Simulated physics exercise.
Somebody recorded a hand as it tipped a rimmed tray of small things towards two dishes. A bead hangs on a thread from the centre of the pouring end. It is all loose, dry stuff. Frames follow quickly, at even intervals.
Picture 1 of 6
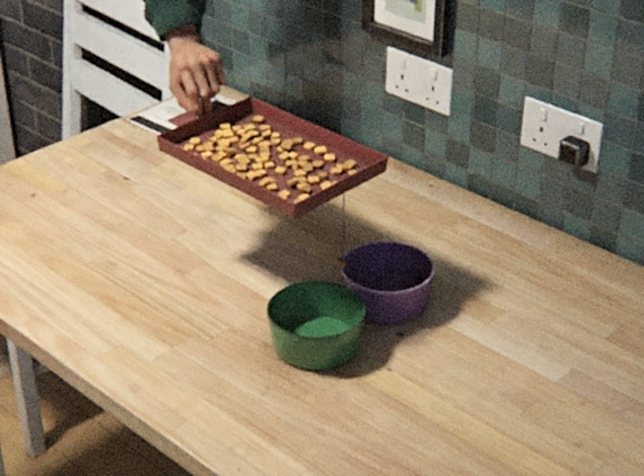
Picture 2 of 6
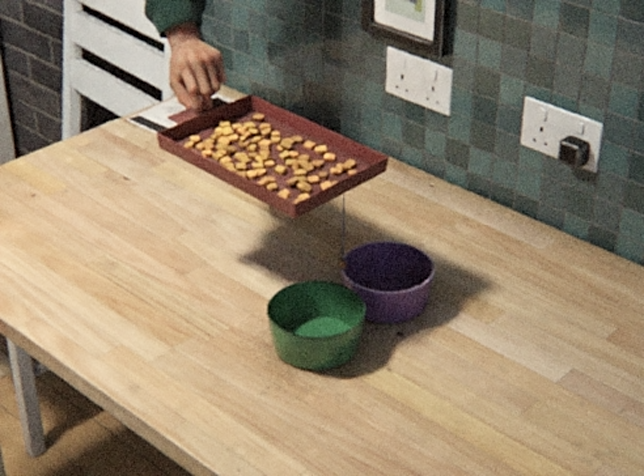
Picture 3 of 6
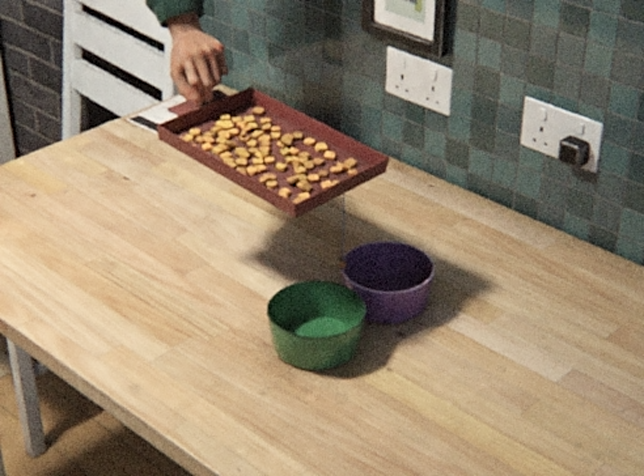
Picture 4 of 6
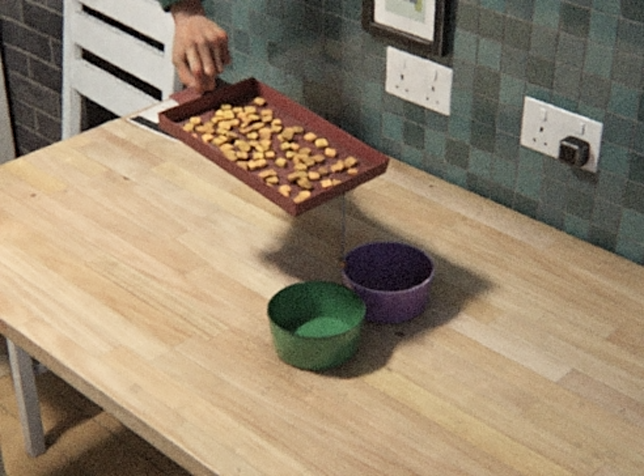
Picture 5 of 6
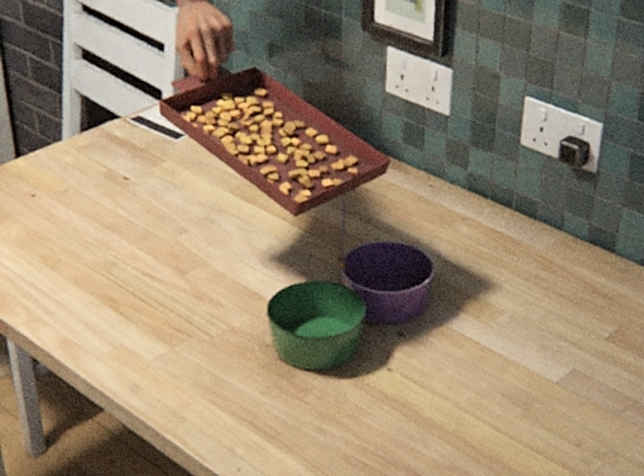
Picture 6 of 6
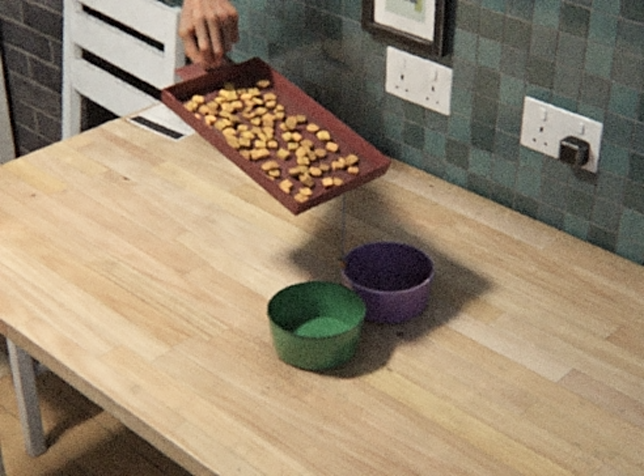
To begin with, a hand holds a rimmed red tray of small golden cereal squares almost level above a wooden table, near a green bowl and a purple one. The hand then raises the handle end steadily, and the tray slants more steeply, its pouring end dipping towards the right corner.
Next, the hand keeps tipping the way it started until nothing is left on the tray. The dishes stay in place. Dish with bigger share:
Looks to me like the dish on the right ends up with more.
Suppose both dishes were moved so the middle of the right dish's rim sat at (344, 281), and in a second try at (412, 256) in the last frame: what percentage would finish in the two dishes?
It would be roughly 40 per cent in the first placement and roughly 80 per cent in the second.
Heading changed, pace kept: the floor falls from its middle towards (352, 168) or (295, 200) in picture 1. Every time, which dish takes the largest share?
Try 1: The right-side dish; try 2: The left-side dish.
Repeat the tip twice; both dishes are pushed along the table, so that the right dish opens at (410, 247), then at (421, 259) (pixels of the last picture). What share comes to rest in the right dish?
It comes to near 20 per cent the first time and near 40 per cent the second time.
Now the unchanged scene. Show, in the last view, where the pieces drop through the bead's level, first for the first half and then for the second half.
First roughly (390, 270), then roughly (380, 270).
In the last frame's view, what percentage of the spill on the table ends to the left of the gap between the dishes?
It comes to about 0 percent.
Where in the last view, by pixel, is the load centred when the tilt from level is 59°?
Near (342, 158).
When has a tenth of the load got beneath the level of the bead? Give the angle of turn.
Somewhere near 110°.
Soon, tray tipped steeply; nearly all on the tray; a stray few in the air.
A while on, tray tipped right over; nearly all on the tray; a stray few in the right dish; a stray few outside both.
Towards the end, tray tipped past a quarter turn; a small part in the left dish; about two thirds in the right dish; about a quarter outside both.
Finally, tray tipped past a quarter turn; a small part in the left dish; about two thirds in the right dish; about a quarter outside both.
